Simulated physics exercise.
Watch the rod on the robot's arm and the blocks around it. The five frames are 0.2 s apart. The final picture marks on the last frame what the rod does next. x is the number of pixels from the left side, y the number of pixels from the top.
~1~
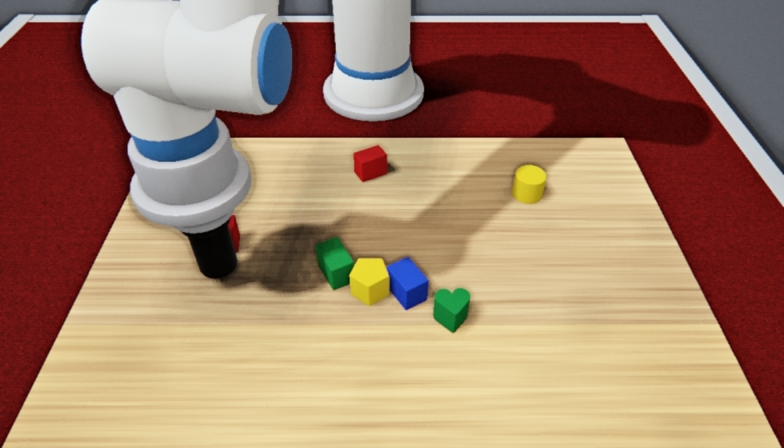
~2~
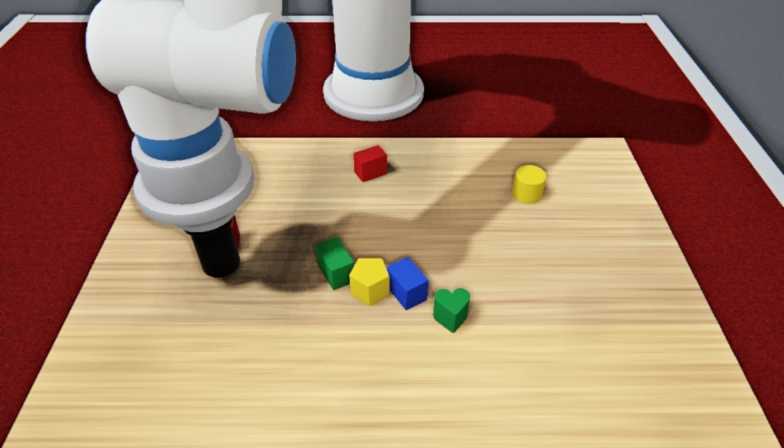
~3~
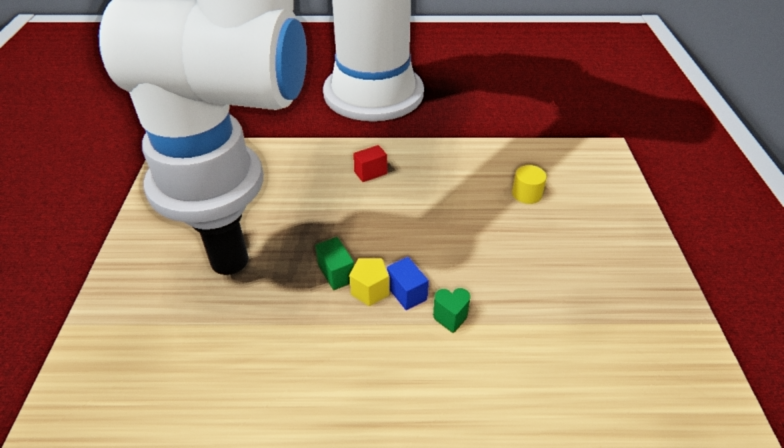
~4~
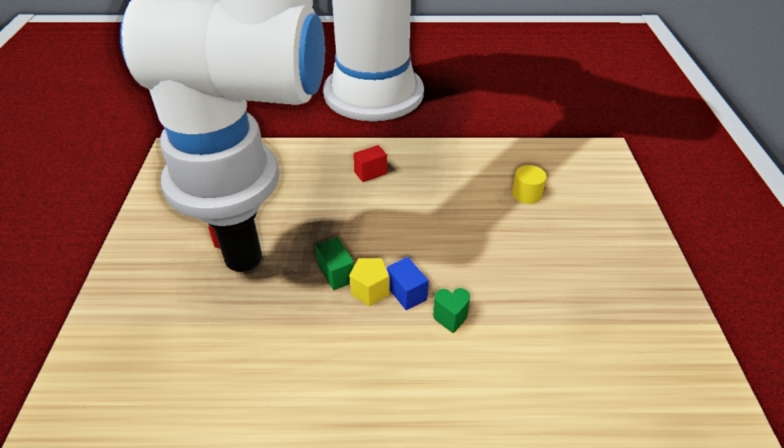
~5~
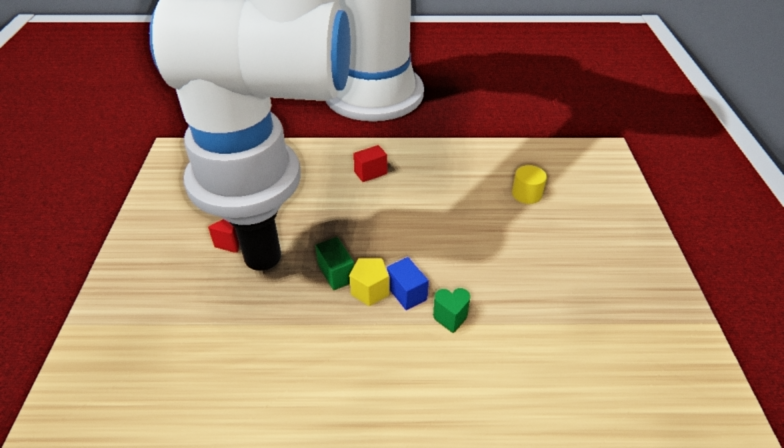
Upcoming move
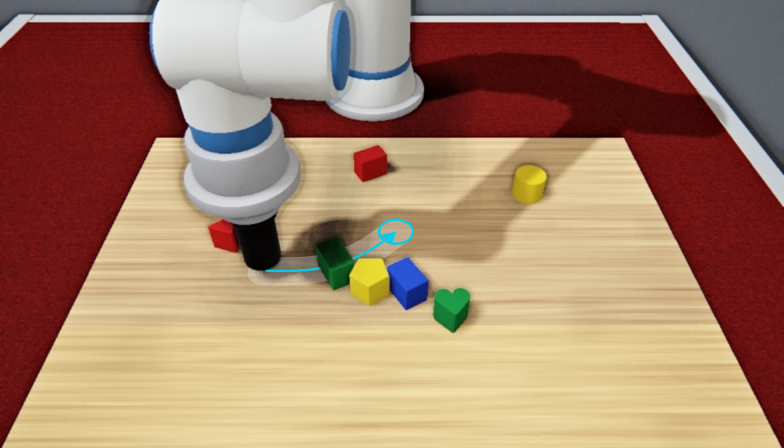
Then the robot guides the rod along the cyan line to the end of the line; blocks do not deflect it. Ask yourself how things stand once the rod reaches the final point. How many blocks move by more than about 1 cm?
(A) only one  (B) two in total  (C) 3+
B
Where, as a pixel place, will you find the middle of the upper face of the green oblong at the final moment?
Its top middle: (376, 257).
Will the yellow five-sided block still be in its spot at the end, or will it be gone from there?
That block gets shifted.
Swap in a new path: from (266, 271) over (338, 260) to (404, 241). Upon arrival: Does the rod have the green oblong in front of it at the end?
That would be a no.
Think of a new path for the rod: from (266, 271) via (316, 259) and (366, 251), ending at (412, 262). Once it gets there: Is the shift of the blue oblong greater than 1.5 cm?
No.
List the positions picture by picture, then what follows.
The first picture shows rod tip (219, 266); block tops, red triangular block partly hidden; green oblong (334, 253); yellow five-sided block (370, 270).
The second picture shows rod (222, 265); blocks unchanged.
The third picture shows rod (230, 263); blocks unchanged.
The fourth picture shows rod (244, 260); blocks unchanged.
The fifth picture shows rod (263, 258); red triangular block (224, 224); green oblong (334, 253); yellow five-sided block (370, 270).
Path on the board, from (266, 271) by way of (316, 269) and (361, 255) to (396, 231).
What follows on the original path. One third of the way, rod (314, 257); green oblong (345, 251), turned 30° clockwise.
Two thirds of the way, rod (362, 242); green oblong (376, 257), turned 100° clockwise; yellow five-sided block (381, 281).
At the end, rod (396, 219); red triangular block in place; green oblong (376, 257), turned 100° clockwise; yellow five-sided block (381, 281).
